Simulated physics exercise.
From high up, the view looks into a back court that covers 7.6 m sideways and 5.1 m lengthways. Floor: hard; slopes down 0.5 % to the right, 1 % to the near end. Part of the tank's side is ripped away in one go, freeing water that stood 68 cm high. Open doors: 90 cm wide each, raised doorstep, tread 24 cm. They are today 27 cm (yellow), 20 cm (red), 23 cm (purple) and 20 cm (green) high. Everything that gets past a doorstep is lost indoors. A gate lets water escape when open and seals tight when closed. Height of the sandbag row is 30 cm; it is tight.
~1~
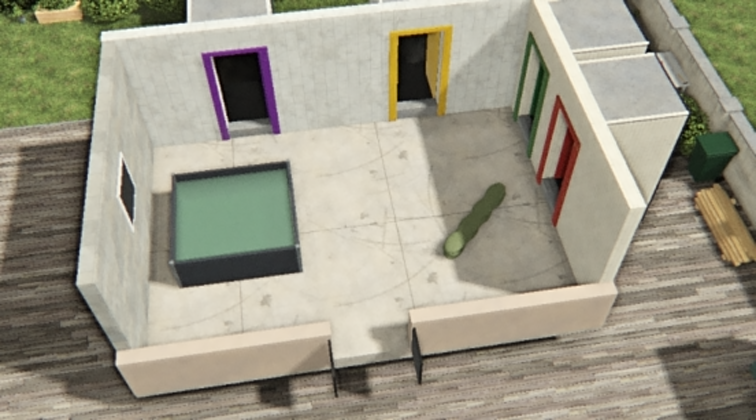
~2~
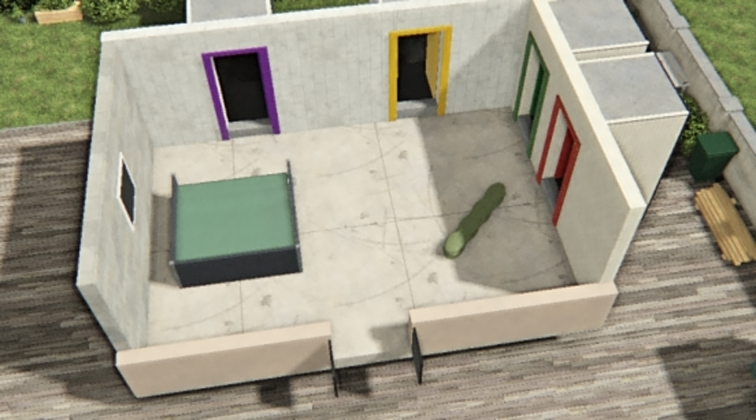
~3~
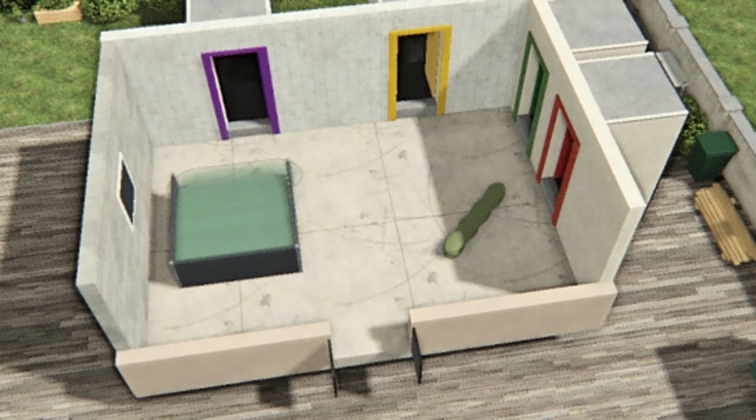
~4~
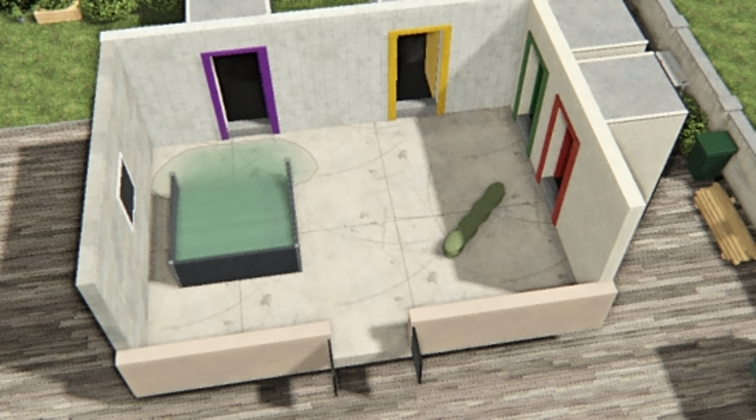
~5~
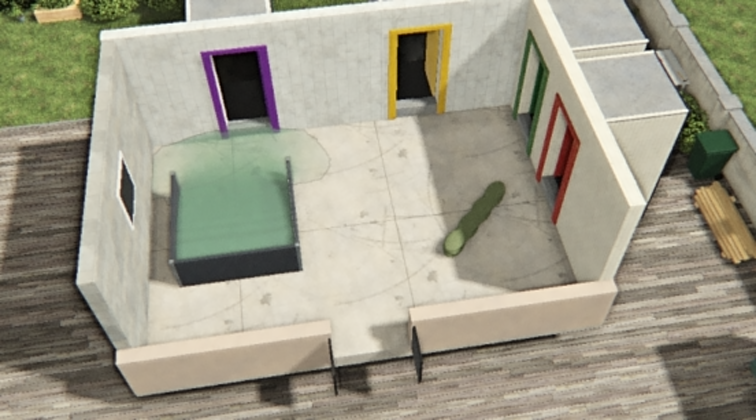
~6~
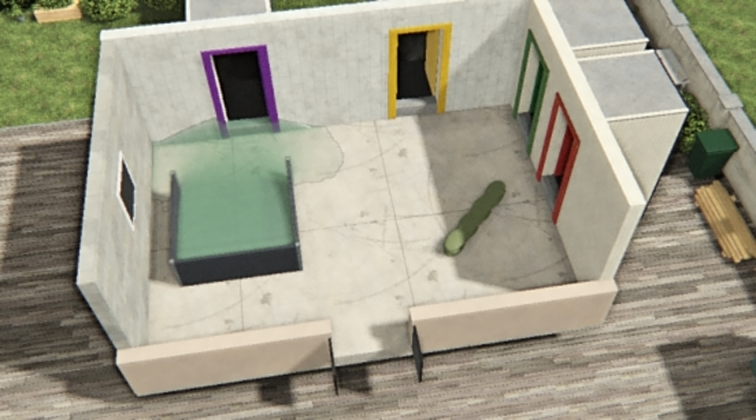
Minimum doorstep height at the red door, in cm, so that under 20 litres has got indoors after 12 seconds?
Approx. 10 cm.
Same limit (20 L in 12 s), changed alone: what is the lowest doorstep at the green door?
Green - roughly 14.5 cm.
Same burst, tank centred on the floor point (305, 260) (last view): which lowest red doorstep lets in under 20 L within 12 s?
About 8.5 cm.
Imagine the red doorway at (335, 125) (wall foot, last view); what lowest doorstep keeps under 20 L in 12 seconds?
Around 11.5 cm would do it.
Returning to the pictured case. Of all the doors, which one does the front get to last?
I'd say the red one.
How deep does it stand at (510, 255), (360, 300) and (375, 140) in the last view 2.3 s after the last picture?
I'd read roughly 0, 0 and 9 cm there.
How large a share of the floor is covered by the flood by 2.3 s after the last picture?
Approximately 50 % of the floor.
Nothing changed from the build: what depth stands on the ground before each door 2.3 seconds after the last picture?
Depths in cm - yellow: 6, red: 0, purple: 24, green: 20.
Then, 0.7 s after the last picture water covers 15 % of the floor, deepest (52 cm) near (154, 147); it has not reached the red door.
Then, 2.3 s after the last picture water covers 50 % of the floor, deepest (35 cm) near (148, 371); it has not reached the red door.
Then, 11.3 s after the last picture water covers 95 % of the floor, deepest (12 cm) near (583, 298); 11 cm at the red door, 0 litres in over its 20 cm doorstep.
At the red door as built, the water peaked near 14 cm, 2.9 s after the last picture.
Run again over the same 12 s with other heights there, 36 litres in over 8.5 cm, 8 litres over 11.5 cm. The limit of 20 litres is kept from about 10 cm up.
